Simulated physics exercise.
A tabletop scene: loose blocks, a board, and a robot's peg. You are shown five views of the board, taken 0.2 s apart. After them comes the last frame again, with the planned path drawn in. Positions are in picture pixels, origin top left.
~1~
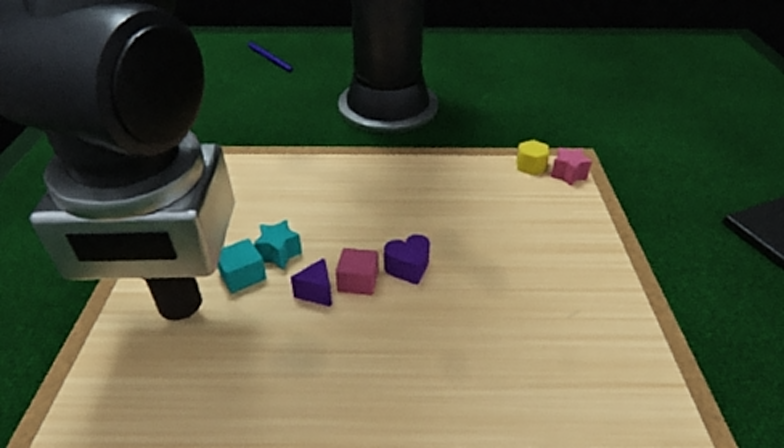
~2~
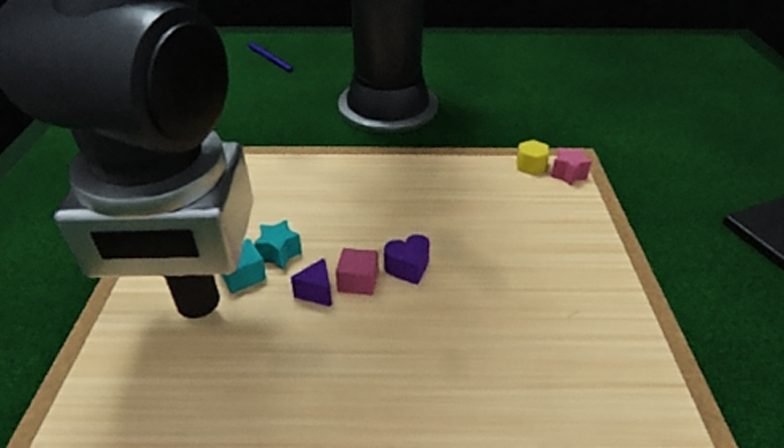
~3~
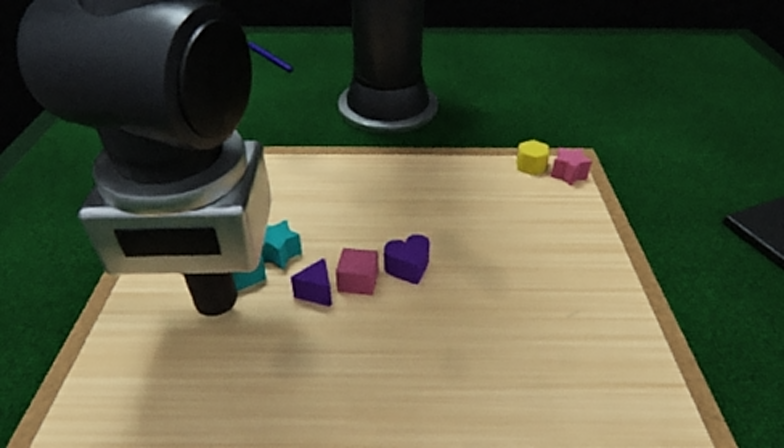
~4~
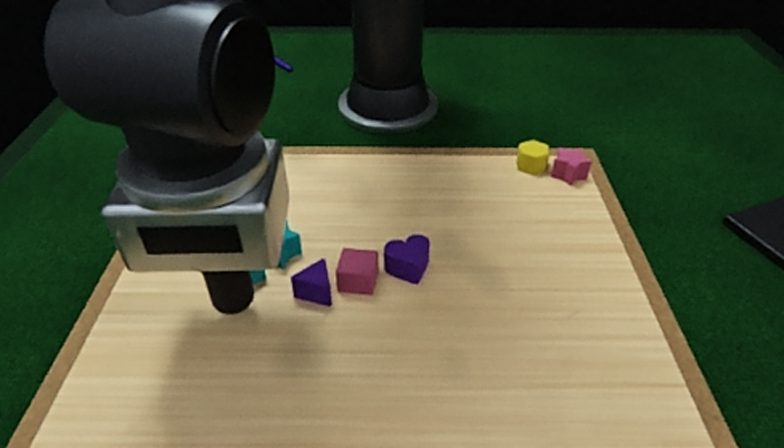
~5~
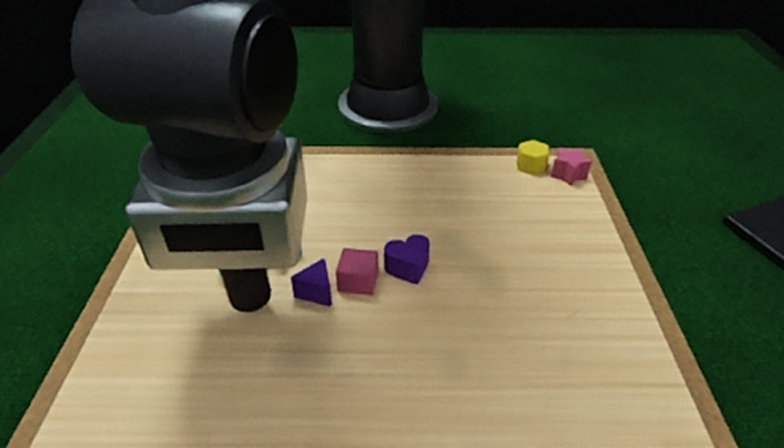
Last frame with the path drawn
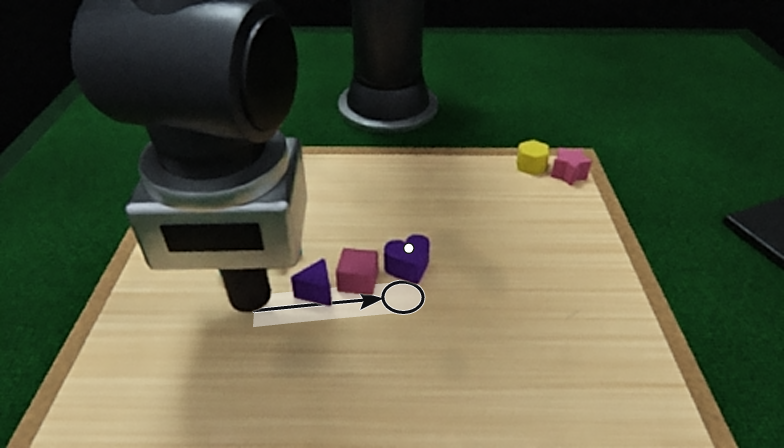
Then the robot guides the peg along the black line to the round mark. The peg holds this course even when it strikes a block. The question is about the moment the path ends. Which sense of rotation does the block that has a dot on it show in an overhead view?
It makes a clockwise turn.
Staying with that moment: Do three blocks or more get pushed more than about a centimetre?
Yes
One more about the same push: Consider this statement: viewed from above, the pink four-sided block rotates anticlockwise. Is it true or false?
The claim holds.
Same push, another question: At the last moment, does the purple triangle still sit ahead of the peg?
No, it doesn't check out.
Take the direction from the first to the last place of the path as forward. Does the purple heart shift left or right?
It moves left.
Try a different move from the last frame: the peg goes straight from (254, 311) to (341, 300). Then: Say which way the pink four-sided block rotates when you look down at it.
Its spin: Anticlockwise.
Path on the board, from (254, 311) to (403, 297); the dot is on the purple heart.
The first path, step by step. One third of the way, peg (303, 293); purple triangle (326, 266), turned 15° clockwise.
Two thirds of the way, peg (354, 288); purple triangle (343, 256); pink four-sided block (377, 254), turned 35° anticlockwise; purple heart (414, 245), turned 20° clockwise.
At the end, peg (403, 284); turquoise four-sided block in place; purple triangle (344, 256), turned 15° anticlockwise; pink four-sided block (394, 250), turned 100° anticlockwise; purple heart (425, 232), turned 40° clockwise.
